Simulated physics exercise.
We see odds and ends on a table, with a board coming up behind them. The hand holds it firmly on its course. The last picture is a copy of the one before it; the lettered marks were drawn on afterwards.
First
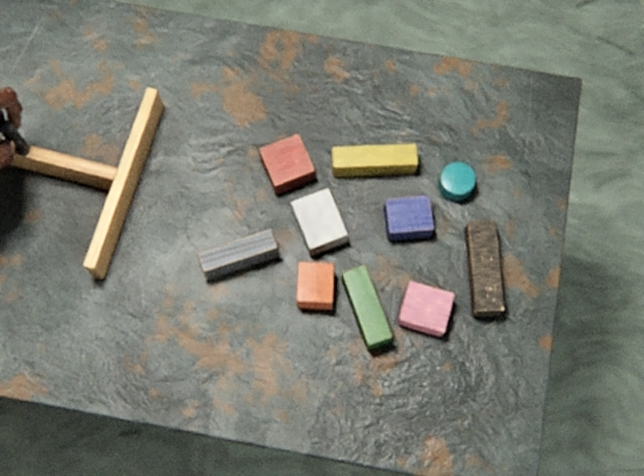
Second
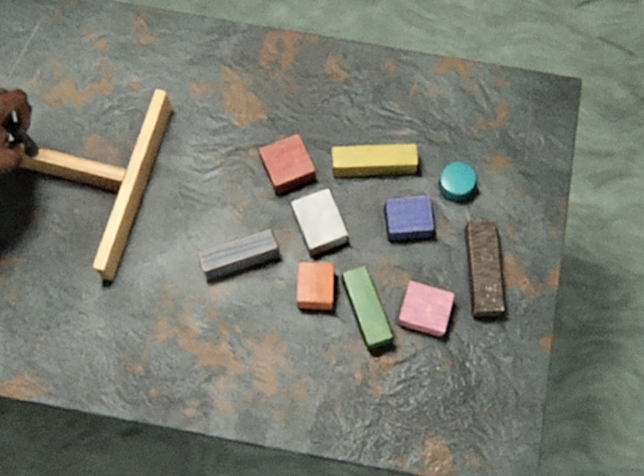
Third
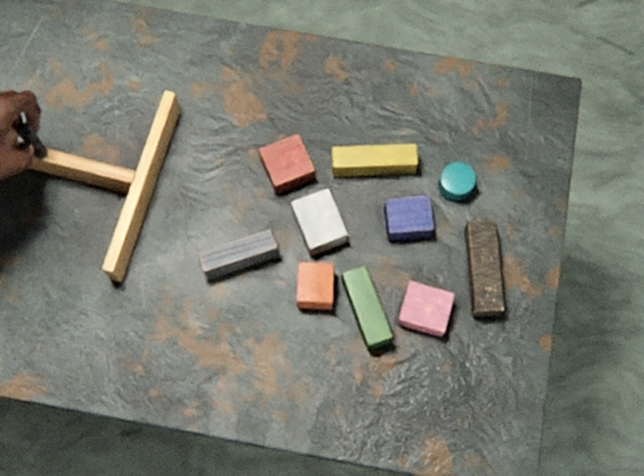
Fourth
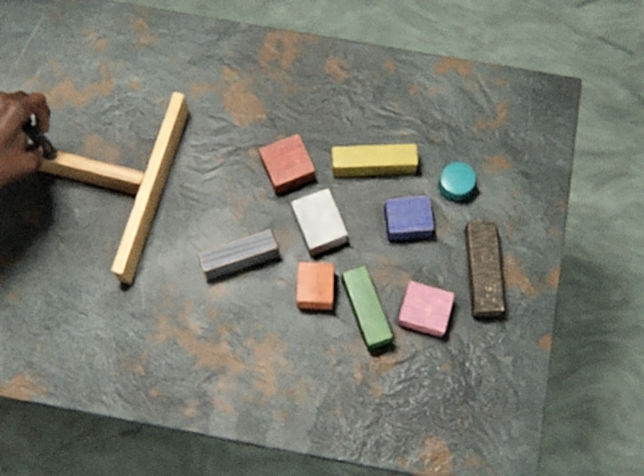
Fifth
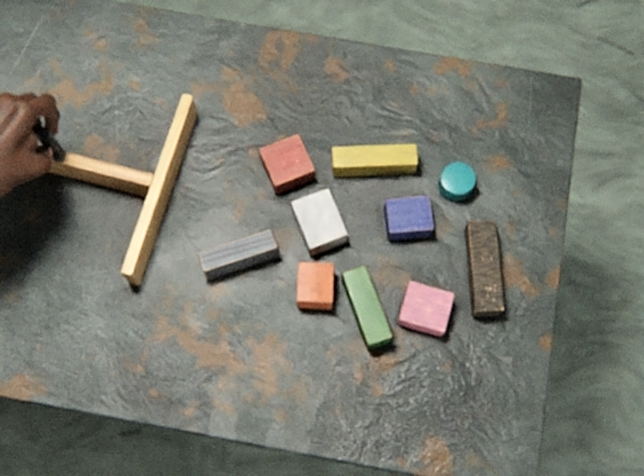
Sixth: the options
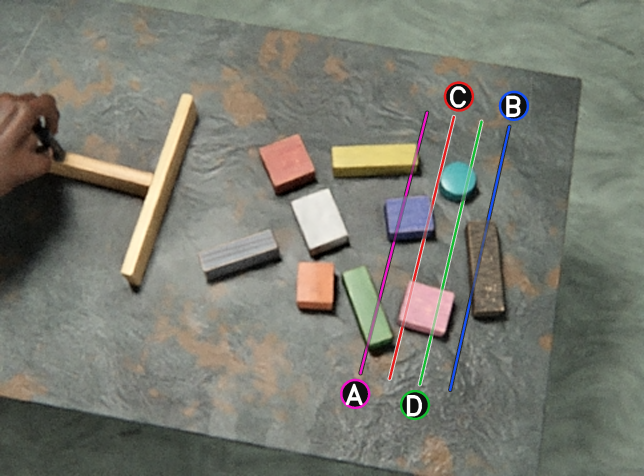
To begin with, a hand at the left holds a T-shaped wooden board on a dark, rust-patched table, apart from a group of colourful blocks and a turquoise tin. The hand then slides the board a short way right, narrowing the gap, while the other objects stay still.
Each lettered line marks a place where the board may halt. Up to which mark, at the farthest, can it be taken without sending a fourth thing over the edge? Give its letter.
It should halt at B.
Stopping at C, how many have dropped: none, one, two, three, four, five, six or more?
By then, none.
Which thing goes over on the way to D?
The black bar.
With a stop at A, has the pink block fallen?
No.
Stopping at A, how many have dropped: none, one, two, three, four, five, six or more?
In all, none.
On the marked copy, A at (395, 237); B at (481, 253); C at (423, 242); D at (452, 248).
Following B. Soon after the start, board (273, 202); yellow bar (383, 160); orange block (320, 289).
Later, board (389, 222); black bar (518, 274); pink block (482, 320).
In the end, board (483, 238); black bar over the edge; pink block over the edge; two fallen.
As for the rest, A is within the limit but short; C is within the limit but short; D is within the limit but short.
